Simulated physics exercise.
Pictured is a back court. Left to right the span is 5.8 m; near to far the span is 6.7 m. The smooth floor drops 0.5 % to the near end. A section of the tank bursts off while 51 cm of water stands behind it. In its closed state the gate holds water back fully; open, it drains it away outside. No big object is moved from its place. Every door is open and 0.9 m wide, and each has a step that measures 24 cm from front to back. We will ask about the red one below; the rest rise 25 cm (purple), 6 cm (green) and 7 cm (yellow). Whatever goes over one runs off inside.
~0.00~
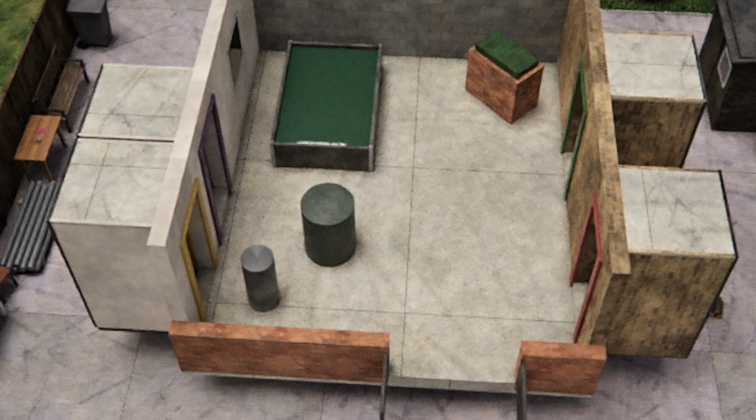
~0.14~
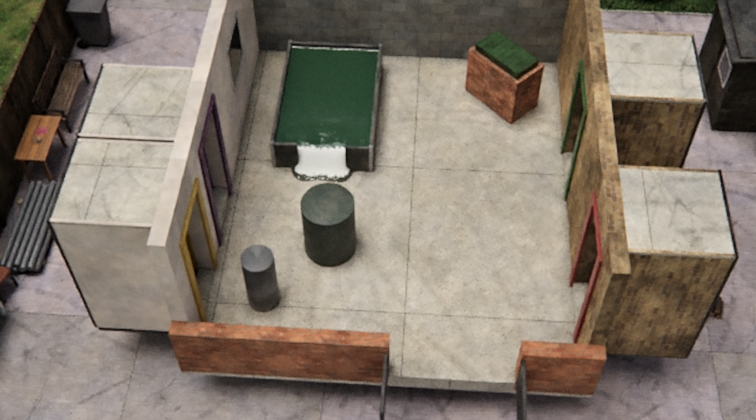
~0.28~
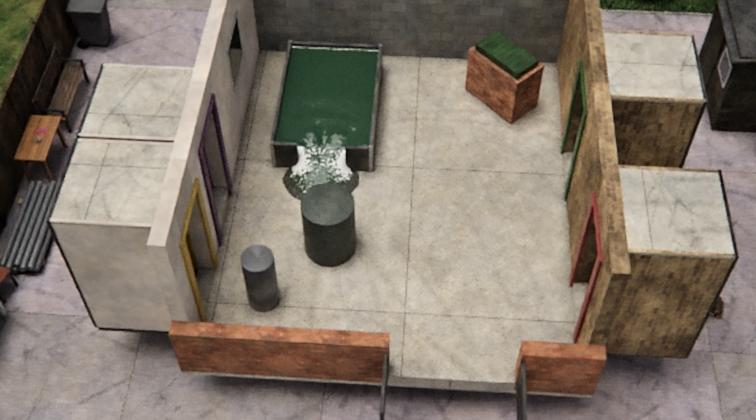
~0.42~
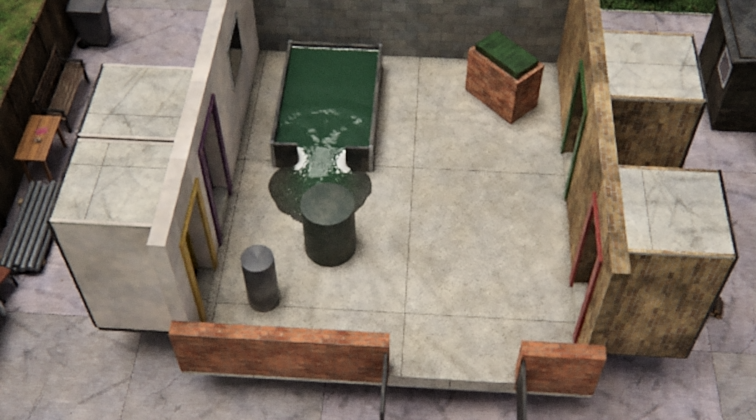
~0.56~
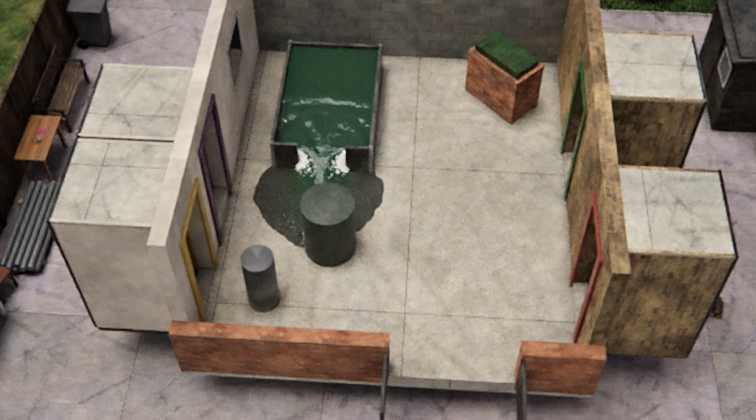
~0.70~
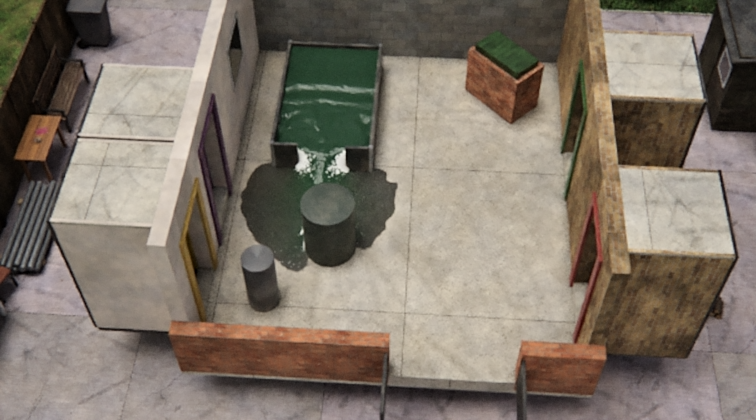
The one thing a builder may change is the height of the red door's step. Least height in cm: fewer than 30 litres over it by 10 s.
Approx. 7.5 cm.
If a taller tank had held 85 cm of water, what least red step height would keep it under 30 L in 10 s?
The step needs to be some 15 cm.
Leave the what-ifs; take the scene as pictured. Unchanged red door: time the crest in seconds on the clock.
At roughly 6.0 s.
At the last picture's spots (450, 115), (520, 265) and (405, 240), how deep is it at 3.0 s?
In order: Around 0, 2 and 5 cm.
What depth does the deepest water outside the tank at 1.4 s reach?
I'd put it near 29 cm.
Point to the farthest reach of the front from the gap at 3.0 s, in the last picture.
(575, 351).
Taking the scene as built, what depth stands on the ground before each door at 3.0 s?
Purple door 10 cm, red door 7 cm, green door 0 cm, yellow door 16 cm.
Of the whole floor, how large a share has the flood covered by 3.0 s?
About 50 per cent.
After 1.4 s water covers 20 % of the floor, deepest (29 cm) near (320, 224); it has not reached the red door.
After 3.0 s water covers 50 % of the floor, deepest (28 cm) near (198, 350); 7 cm at the red door, 0 litres in over its 14 cm step.
After 10.0 s water covers 85 % of the floor, deepest (10 cm) near (204, 320); 8 cm at the red door, 0 litres in over its 14 cm step.
At the red door as built, the water arrived by 2.8 s and peaked near 13 cm at 5.8 s.
Run again over the same 10 s with other heights there, 41 litres in over 7 cm, 19 litres over 8.5 cm. The limit of 30 litres is kept from about 7.5 cm up.
